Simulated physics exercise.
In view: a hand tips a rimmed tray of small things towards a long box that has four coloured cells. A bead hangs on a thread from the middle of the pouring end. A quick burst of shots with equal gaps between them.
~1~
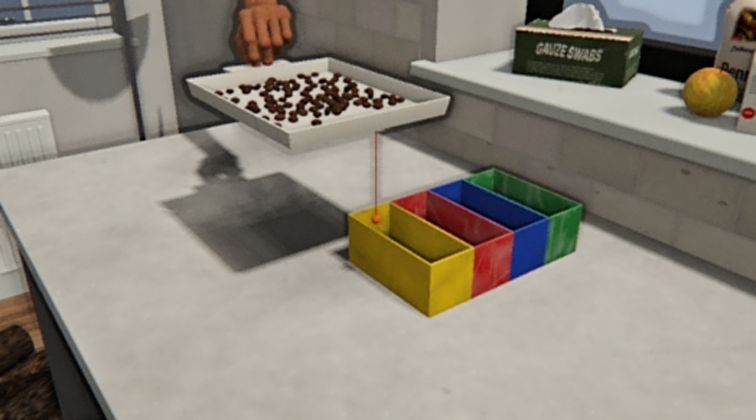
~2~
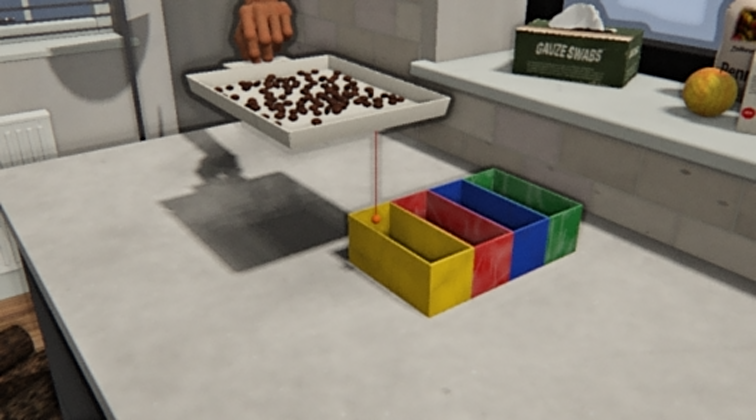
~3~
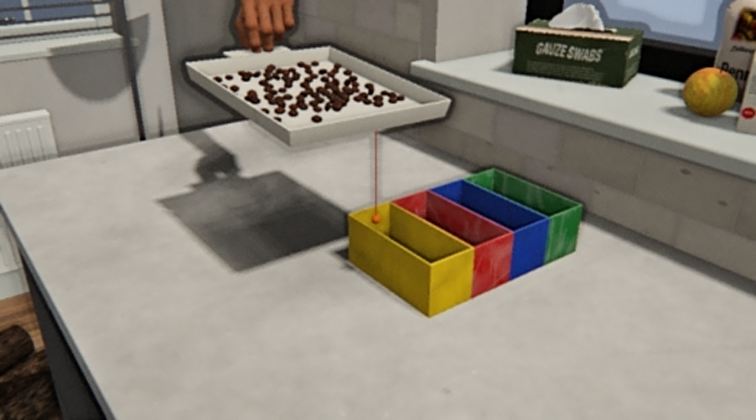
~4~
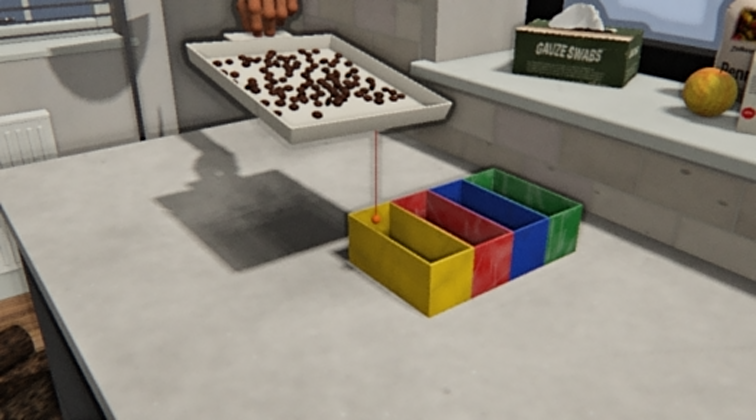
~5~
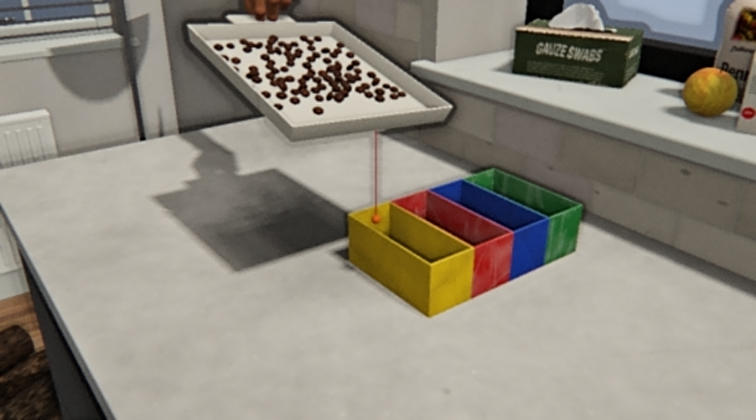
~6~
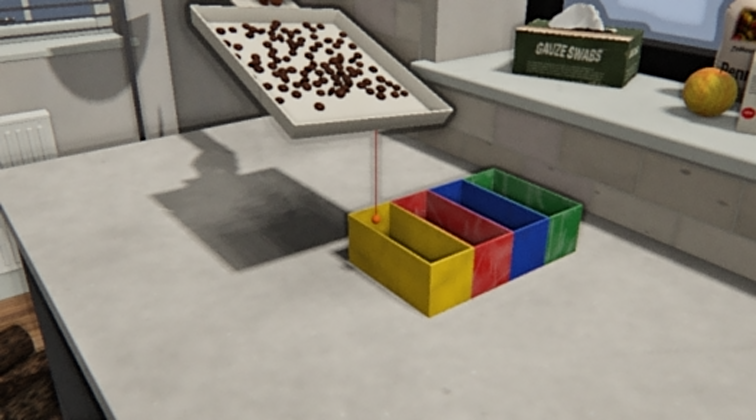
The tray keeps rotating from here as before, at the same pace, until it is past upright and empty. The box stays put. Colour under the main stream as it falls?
Red, I would say.
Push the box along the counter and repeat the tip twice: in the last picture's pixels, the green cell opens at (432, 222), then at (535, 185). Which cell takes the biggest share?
Attempt 1 - the cell in green; attempt 2 - that yellow cell.
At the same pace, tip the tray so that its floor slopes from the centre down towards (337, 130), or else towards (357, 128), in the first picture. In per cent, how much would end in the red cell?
For the first it's near 0 %, for the second near 10 %.
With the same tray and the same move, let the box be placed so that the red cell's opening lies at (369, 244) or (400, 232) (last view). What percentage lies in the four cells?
About 100% and about 100%.
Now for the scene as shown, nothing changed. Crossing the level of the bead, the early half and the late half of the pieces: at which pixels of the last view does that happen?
First around (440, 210), afterwards around (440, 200).
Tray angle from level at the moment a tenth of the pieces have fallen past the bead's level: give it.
Roughly 80 degrees.
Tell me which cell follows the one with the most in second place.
Ranked number two: The yellow one.
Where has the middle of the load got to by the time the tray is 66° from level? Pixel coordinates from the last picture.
Centre estimate: (407, 112).
Soon after the last picture, tray tipped steeply; nearly all on the tray; a small part falling or outside the box.
A little later, tray tipped past a quarter turn; about a third on the tray; about a quarter in the red cell; about a quarter in the yellow cell; a stray few in the blue cell; about a quarter falling or outside the box.
Later still, tray tipped past a quarter turn; about two thirds in the red cell; about a third in the yellow cell; a stray few in the blue cell; a small part falling or outside the box.
At rest, tray tipped past a quarter turn; about two thirds in the red cell; about a third in the yellow cell; a stray few in the blue cell; none in the green cell; a small part outside the box.
